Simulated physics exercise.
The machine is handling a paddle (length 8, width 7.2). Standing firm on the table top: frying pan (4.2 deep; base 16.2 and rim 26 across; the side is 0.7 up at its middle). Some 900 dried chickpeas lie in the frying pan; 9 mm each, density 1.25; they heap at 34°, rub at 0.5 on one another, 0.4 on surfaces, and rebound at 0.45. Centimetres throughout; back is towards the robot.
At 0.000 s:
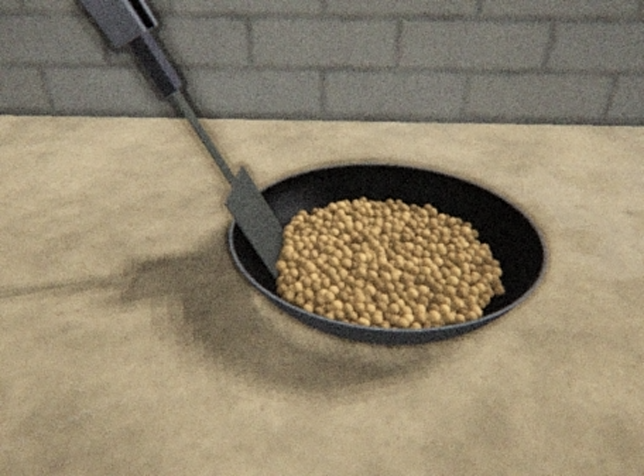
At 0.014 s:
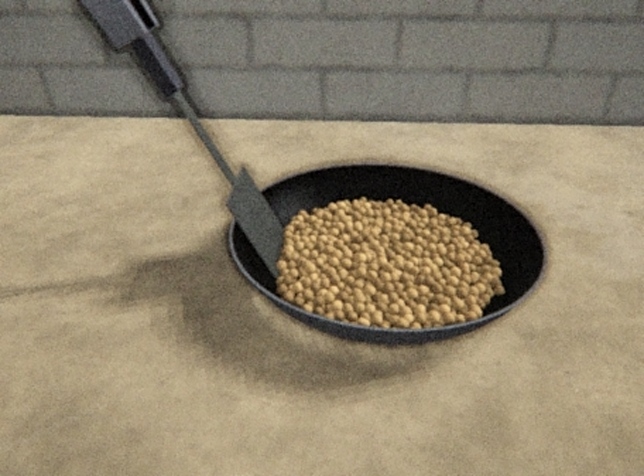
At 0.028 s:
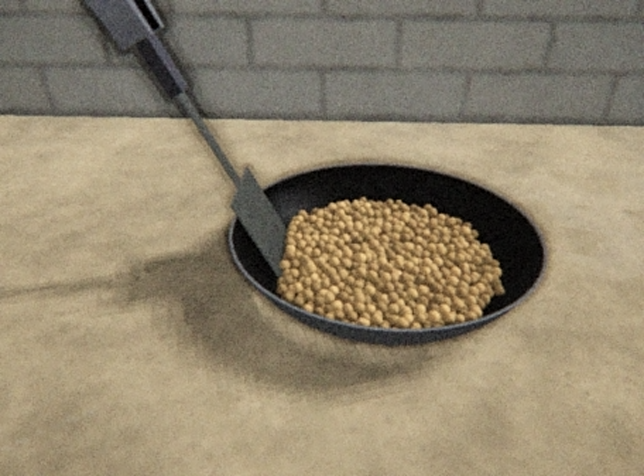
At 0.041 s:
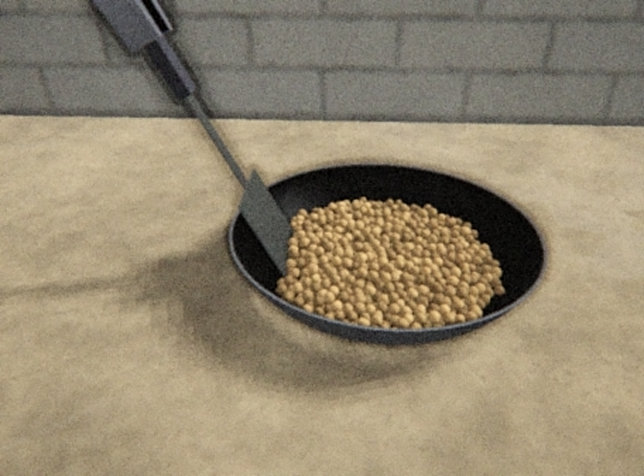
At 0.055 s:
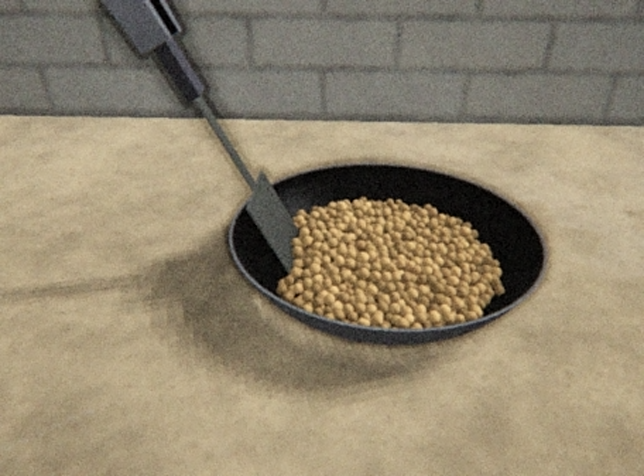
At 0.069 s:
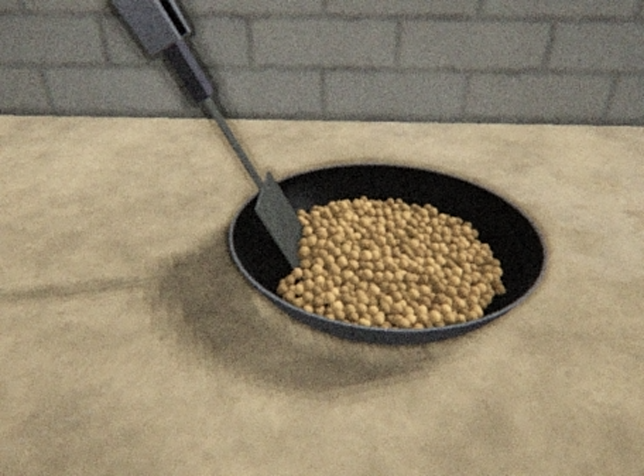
The footage shows a machine holding a paddle inside the left side of a dark frying pan filled with chickpeas; the paddle moves slowly a short way to the right against them, while the pan stays still on the table top.
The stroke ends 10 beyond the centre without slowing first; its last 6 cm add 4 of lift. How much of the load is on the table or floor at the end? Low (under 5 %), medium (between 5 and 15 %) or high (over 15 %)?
Answer: Medium; between 5 and 15 % of the dried chickpeas finish on the table or floor.
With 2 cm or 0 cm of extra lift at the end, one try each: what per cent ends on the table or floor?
About 15 and 15 per cent.
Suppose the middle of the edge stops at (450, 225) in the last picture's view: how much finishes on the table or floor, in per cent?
Some 0 per cent.
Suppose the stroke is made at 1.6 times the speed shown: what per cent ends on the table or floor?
Some 15 per cent.
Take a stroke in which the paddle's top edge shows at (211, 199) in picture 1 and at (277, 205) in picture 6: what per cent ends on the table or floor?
Some 20 per cent.
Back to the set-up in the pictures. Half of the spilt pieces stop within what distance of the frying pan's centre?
Some 22 cm.
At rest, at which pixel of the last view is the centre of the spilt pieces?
Around (614, 267).
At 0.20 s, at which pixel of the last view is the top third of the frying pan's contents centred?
At about (403, 248).
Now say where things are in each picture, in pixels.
The first frame shows paddle top edge at (234, 183), sloping 63°; upper third of the load around (383, 248), from x 280 to 500, top at y 200; 900 in the frying pan.
The second frame shows paddle top edge at (235, 183), sloping 63°; upper third of the load around (383, 248), from x 280 to 500, top at y 200.
The third frame shows paddle top edge at (239, 184), sloping 63°; upper third of the load around (381, 248), from x 280 to 500, top at y 200.
The fourth frame shows paddle top edge at (247, 186), sloping 63°; upper third of the load around (376, 247), from x 280 to 500, top at y 200.
The fifth frame shows paddle top edge at (255, 188), sloping 63°; upper third of the load around (374, 246), from x 280 to 500, top at y 200.
The sixth frame shows paddle top edge at (262, 188), sloping 63°; upper third of the load around (377, 245), from x 280 to 500, top at y 200; 900 in the frying pan.
By 0.20 s, sloping 63°, highest piece 5 above the table; 900 in the frying pan.
By 0.33 s, sloping 63°, highest piece 5 above the table; 900 in the frying pan.
By 0.60 s, sloping 63°, highest piece 5 above the table; 811 in the frying pan, 89 on the table or floor.
By 1.65 s, sloping 63°, highest piece 5 above the table; 811 in the frying pan, 89 on the table or floor.
Final count, 811 in the frying pan, 89 on the table or floor. That is 10 % on the table or floor.
